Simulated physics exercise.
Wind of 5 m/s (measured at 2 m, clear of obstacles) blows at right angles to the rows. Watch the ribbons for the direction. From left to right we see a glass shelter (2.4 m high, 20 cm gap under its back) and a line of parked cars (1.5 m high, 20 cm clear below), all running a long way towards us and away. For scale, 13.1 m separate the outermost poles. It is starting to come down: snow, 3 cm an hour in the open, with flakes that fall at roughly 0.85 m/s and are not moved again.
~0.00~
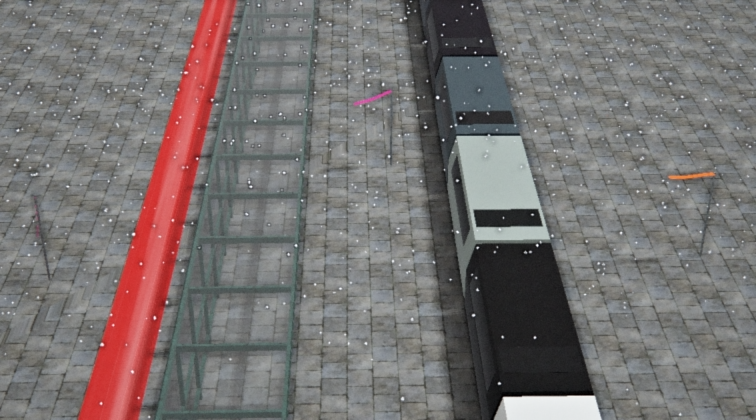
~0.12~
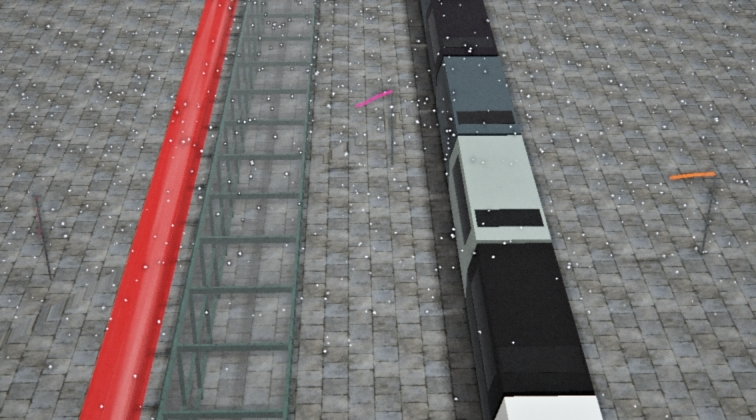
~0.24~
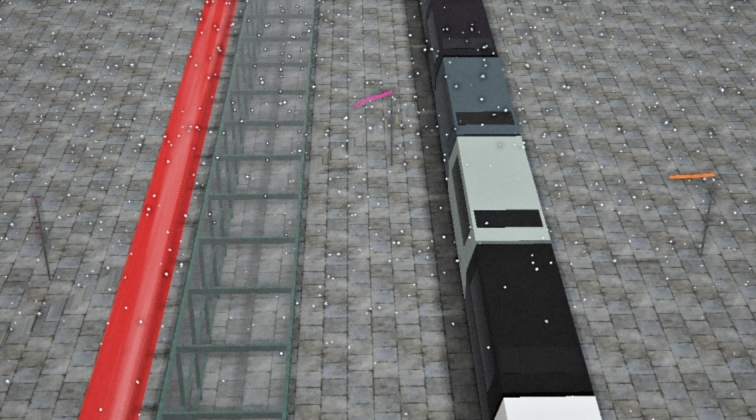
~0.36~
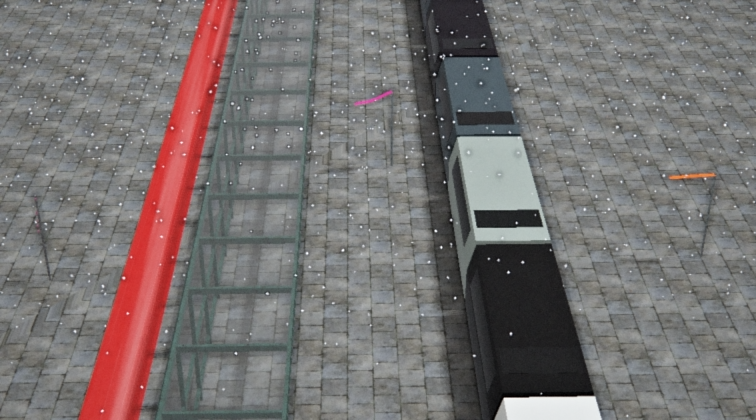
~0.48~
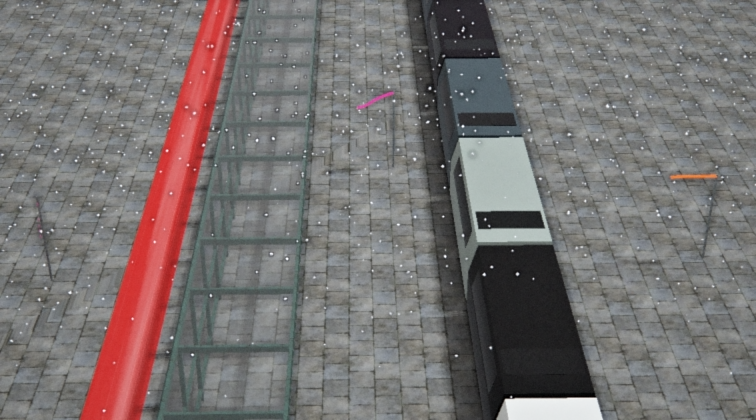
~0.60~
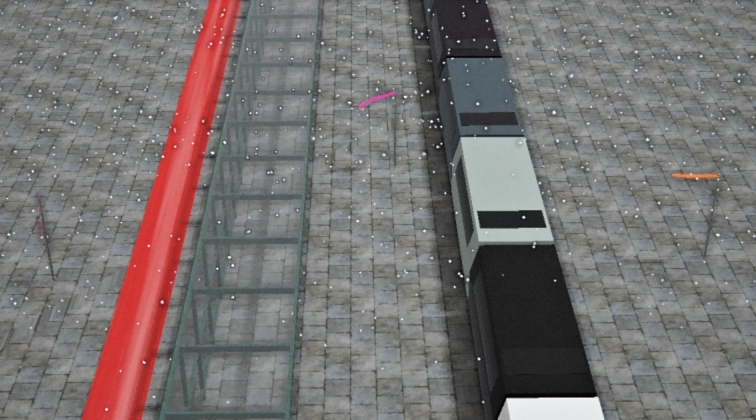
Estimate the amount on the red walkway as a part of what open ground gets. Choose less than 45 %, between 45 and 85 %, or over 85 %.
It gets between 45 and 85 % of the open amount.
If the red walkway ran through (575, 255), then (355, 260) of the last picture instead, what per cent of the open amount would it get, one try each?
In turn about 120 %, 100 %.
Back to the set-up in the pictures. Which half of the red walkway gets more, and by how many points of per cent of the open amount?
The right one, some 10 points more.
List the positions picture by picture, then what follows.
The rows stand in the wind, in the first frame.
The right ribbon ends at (670, 178), leaning 85 degrees to the left and the red one passes (153, 259), in the second frame.
The inner ribbon ends at (355, 107), leaning 70 degrees to the left, above the rows the flakes slant 85 degrees from upright, towards the left and the top of the line of parked cars crosses (494, 156), in the third frame.
The red one passes (169, 198), in the fourth frame.
The right ribbon ends at (671, 177), leaning 90 degrees to the left and above the rows the flakes slant 85 degrees from upright, towards the left, in the fifth frame.
The inner ribbon ends at (359, 108), leaning 70 degrees to the left and the top of the line of parked cars crosses (497, 157), in the sixth frame.
10 minutes on, 3 mm on the red walkway, 5 mm in the open.
30 minutes on, 10 mm on the red walkway, 15 mm in the open.
60 minutes on, 21 mm on the red walkway, 30 mm in the open, so the red walkway has 69 % of the open amount; the left half of it has 63 %, the right half 74 %.
